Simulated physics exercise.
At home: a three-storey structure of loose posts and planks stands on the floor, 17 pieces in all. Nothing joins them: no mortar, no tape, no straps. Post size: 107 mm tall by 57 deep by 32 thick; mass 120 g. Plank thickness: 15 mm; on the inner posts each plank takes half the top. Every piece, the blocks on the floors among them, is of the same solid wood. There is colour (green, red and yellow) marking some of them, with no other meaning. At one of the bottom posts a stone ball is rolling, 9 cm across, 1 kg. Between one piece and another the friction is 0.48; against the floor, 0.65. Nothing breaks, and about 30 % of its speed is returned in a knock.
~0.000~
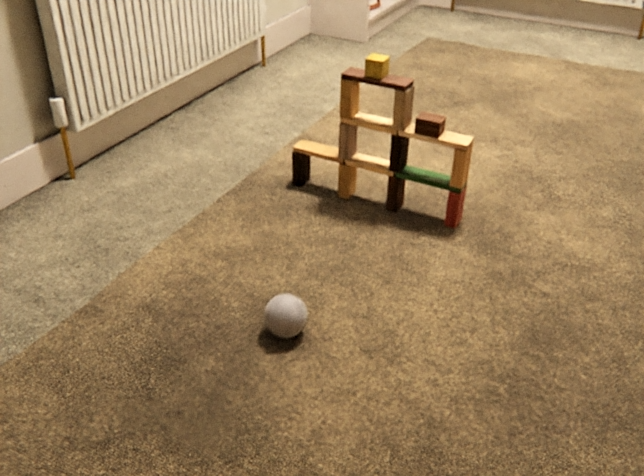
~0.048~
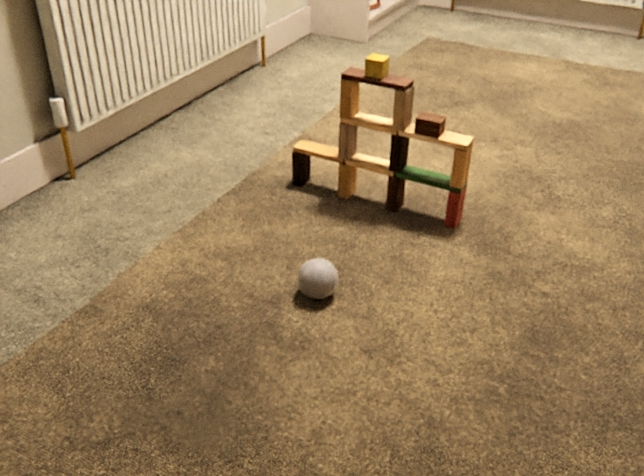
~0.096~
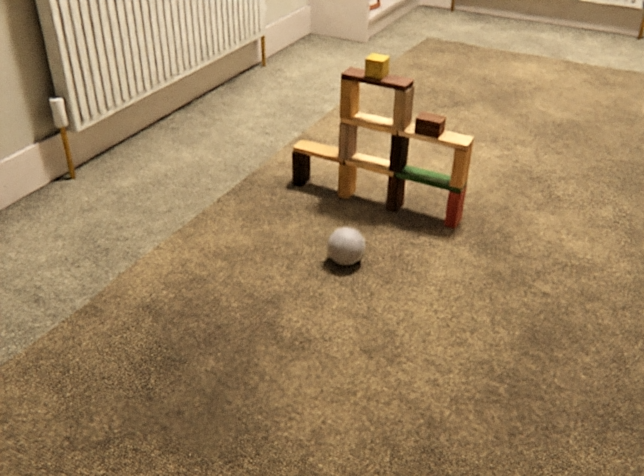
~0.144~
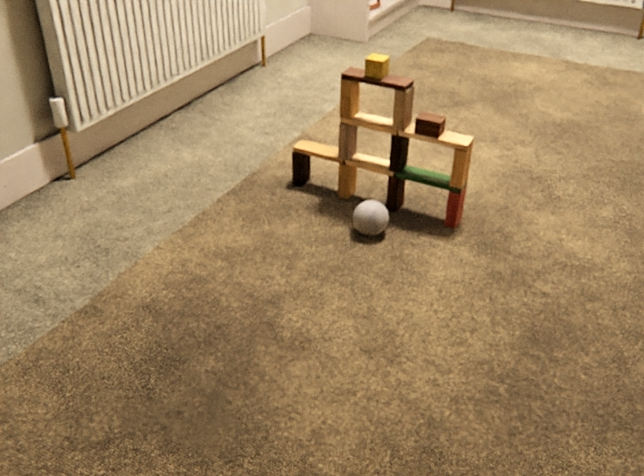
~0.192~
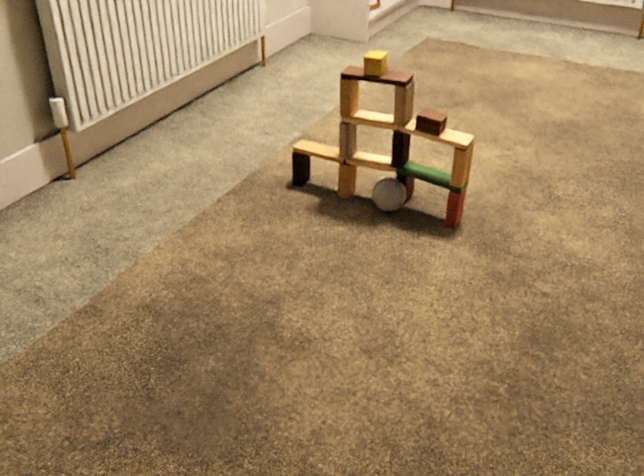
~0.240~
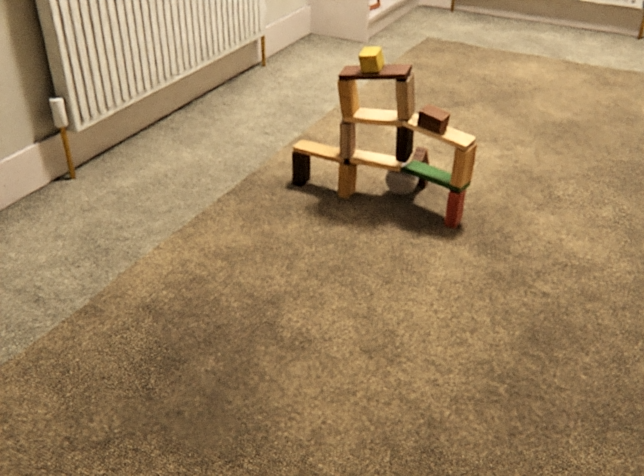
Block structure standing on a carpet as a grey ball rolls up, strikes a dark bottom post and sets the upper blocks leaning.
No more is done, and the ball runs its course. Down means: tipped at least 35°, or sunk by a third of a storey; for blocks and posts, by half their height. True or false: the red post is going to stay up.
False; it goes down.
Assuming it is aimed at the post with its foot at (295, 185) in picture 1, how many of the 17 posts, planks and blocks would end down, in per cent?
It would then come to 10 per cent.
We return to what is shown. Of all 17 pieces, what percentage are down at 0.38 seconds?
40 %.
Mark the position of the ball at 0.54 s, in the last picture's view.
Position: About (458, 109).
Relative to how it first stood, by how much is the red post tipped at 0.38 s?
Angle from initial pose, roughly 0 deg - estimate.
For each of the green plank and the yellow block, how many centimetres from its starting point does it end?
The green one ends 10 cm from its start and the yellow one 40 cm.
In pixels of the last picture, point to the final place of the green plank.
Around (454, 204).
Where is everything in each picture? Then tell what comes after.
In the first picture (places mark the middle of the side facing us), ball (286, 316) 52 cm from contact, 3.1 m/s; red post (452, 211); yellow block (373, 69); green plank (431, 176); nothing disturbed.
The second picture shows ball (318, 279) 37 cm from contact, 3.1 m/s; red post (452, 211).
The third picture shows ball (346, 246) 23 cm from contact, 3.1 m/s; red post (452, 211).
The fourth picture shows ball (371, 218) 8 cm from contact, 3.1 m/s; red post (452, 211).
The fifth picture shows ball (389, 194) after contact, 2.0 m/s; red post (452, 211); yellow block (372, 67) leaning 4°; 10 disturbed, none down.
The sixth picture shows ball (402, 178) after contact, 2.0 m/s; red post (452, 211); yellow block (369, 65) leaning 16°; green plank (437, 173) shifted 23 mm; steepest lean 23°, the post at (419, 154); 13 disturbed, none down.
After 0.38 s, ball still moving; 7 of the 17 pieces down; red post shifted 5 mm; green plank leaning 34°, 32 mm lower.
After 0.54 s, ball still moving; 12 of the 17 pieces down; red post leaning 30°; yellow block leaning 36°, 14 cm lower.
After 0.80 s, ball still moving; 15 of the 17 pieces down; red post on its side; yellow block upside down.
At rest (1.7 s), ball rolling away; 17 of the 17 pieces down; red post on its side; yellow block on its side; green plank leaning 13°, 9 cm lower. As the last picture would show them, middles, red post near (473, 228), yellow block near (375, 231).
